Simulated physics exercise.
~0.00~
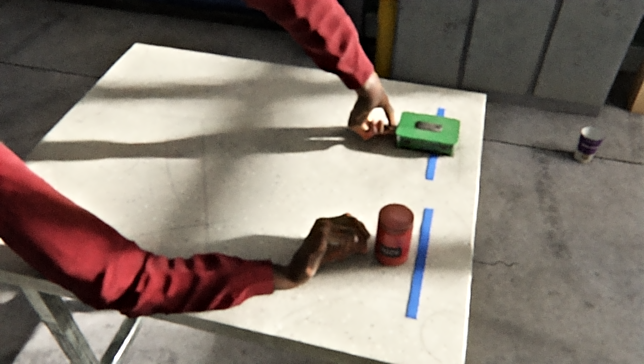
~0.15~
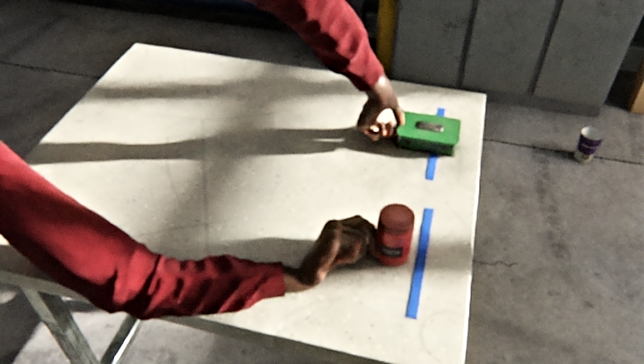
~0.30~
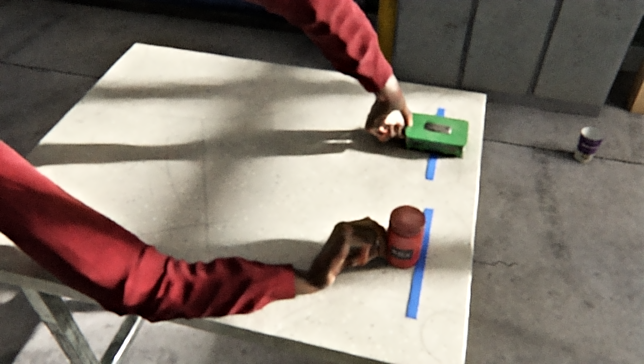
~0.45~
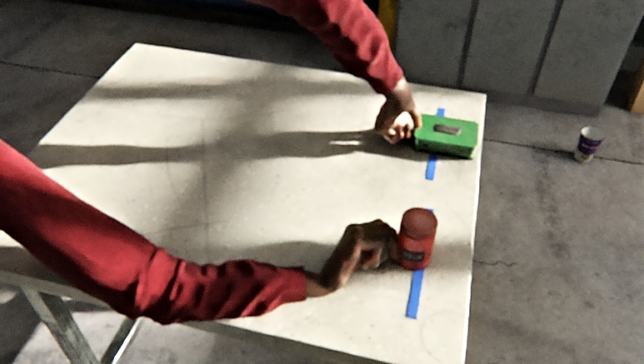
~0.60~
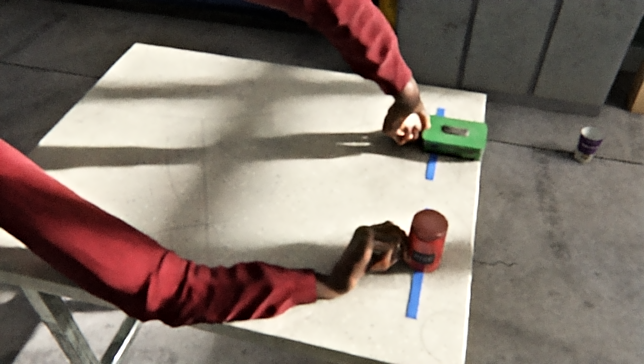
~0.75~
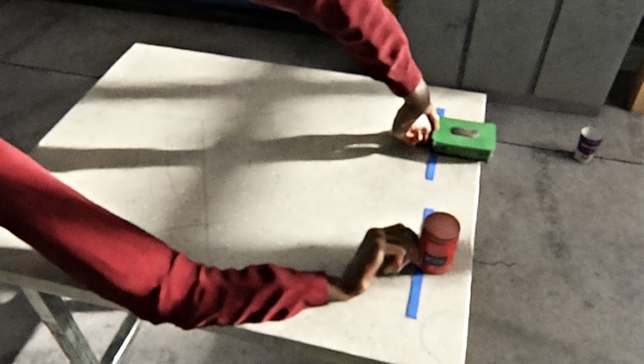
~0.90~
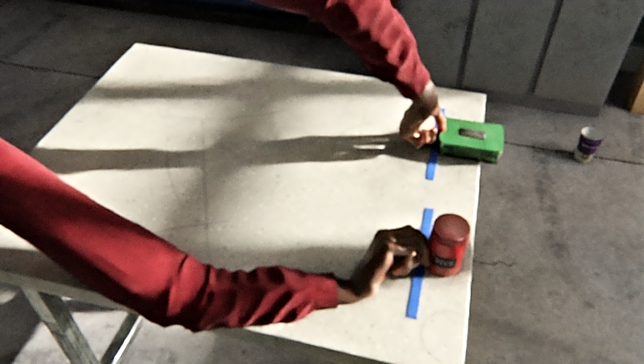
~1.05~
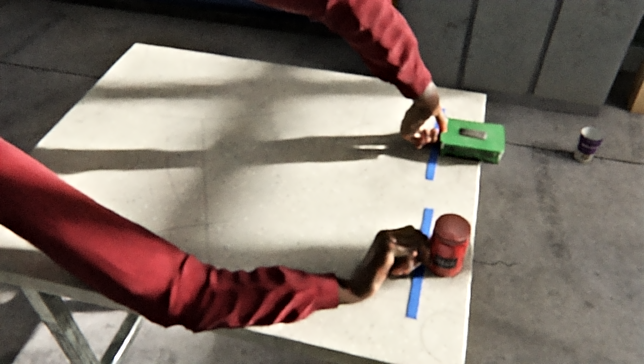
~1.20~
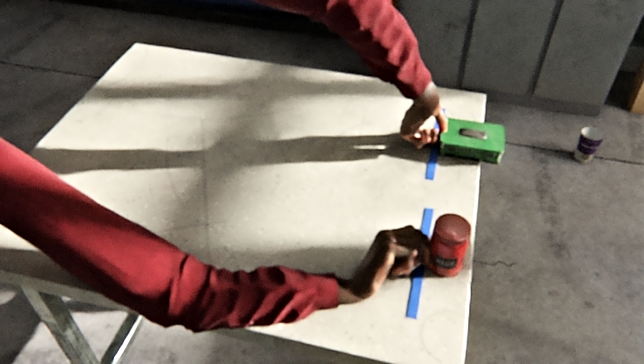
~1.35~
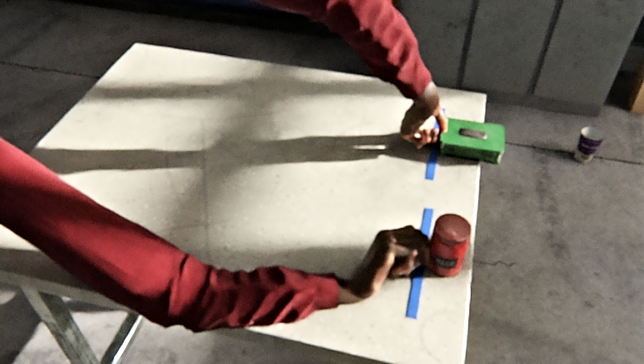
On a pale tabletop, two hands push a green case and red jar right, then stop.
